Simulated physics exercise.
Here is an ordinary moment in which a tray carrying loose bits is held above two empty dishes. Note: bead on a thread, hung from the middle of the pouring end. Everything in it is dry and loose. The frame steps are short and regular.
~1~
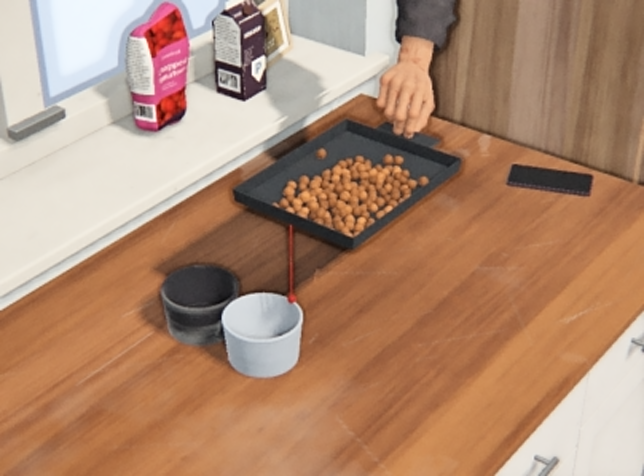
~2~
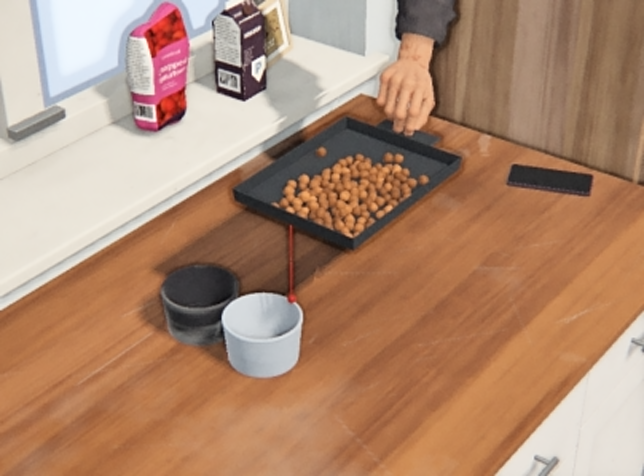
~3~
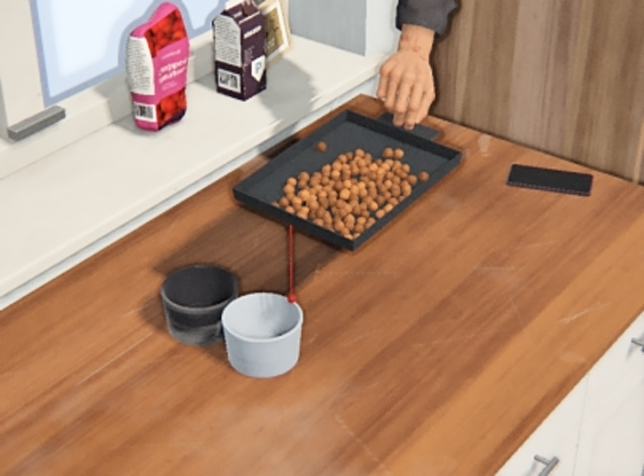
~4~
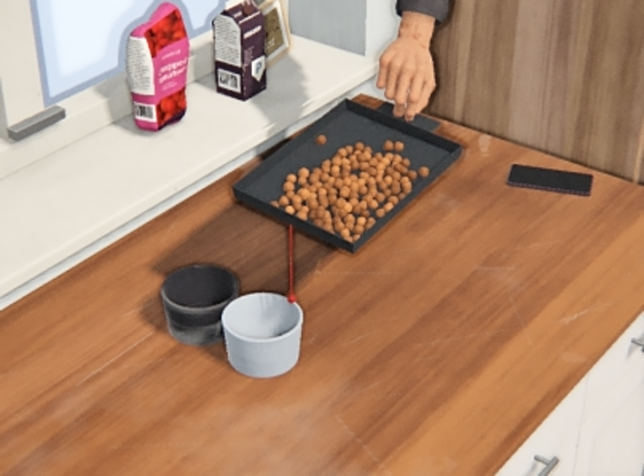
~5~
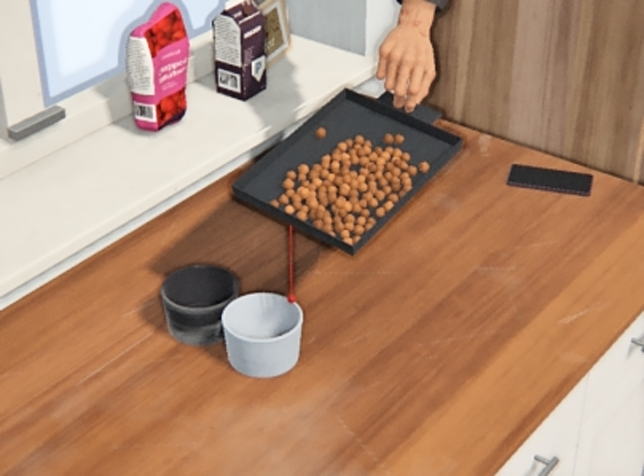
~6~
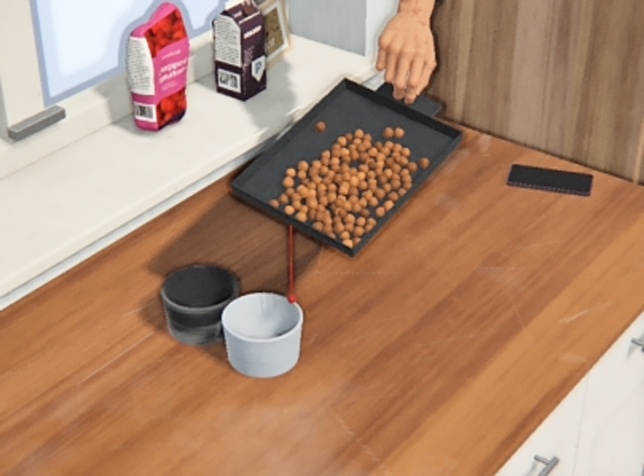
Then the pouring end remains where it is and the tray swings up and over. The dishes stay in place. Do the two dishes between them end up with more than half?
No, I expect the dishes to end up with a lesser share of the load.
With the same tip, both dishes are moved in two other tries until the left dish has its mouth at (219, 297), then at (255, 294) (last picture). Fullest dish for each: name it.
For the two places in order: The rightward one, the rightward one.
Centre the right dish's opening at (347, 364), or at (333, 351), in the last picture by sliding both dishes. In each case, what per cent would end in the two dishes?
First 60 per cent, second 80 per cent.
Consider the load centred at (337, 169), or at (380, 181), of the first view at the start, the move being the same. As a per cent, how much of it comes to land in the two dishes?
Close to 10 and close to 0 per cent.
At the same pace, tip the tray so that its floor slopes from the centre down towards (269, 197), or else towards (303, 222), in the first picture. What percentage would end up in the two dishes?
About 60 % and about 40 %.
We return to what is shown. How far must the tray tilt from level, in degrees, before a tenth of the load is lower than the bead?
Roughly 105 degrees of turn.
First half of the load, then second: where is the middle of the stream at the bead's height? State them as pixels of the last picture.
Starting near (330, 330), moving on to near (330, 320).
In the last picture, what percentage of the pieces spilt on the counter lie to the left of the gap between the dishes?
Estimate: Near 10 per cent.
Just after the last frame, tray tipped steeply; almost all on the tray; just a few outside both; just a few in the air.
A moment on, tray tipped past a quarter turn; the larger part on the tray; about a tenth outside both; about a tenth in the air.
Further on, tray tipped past a quarter turn; about a tenth in the right dish; almost all outside both.
When it is over, tray tipped past a quarter turn; about a tenth in the right dish; not one in the left dish; almost all outside both.
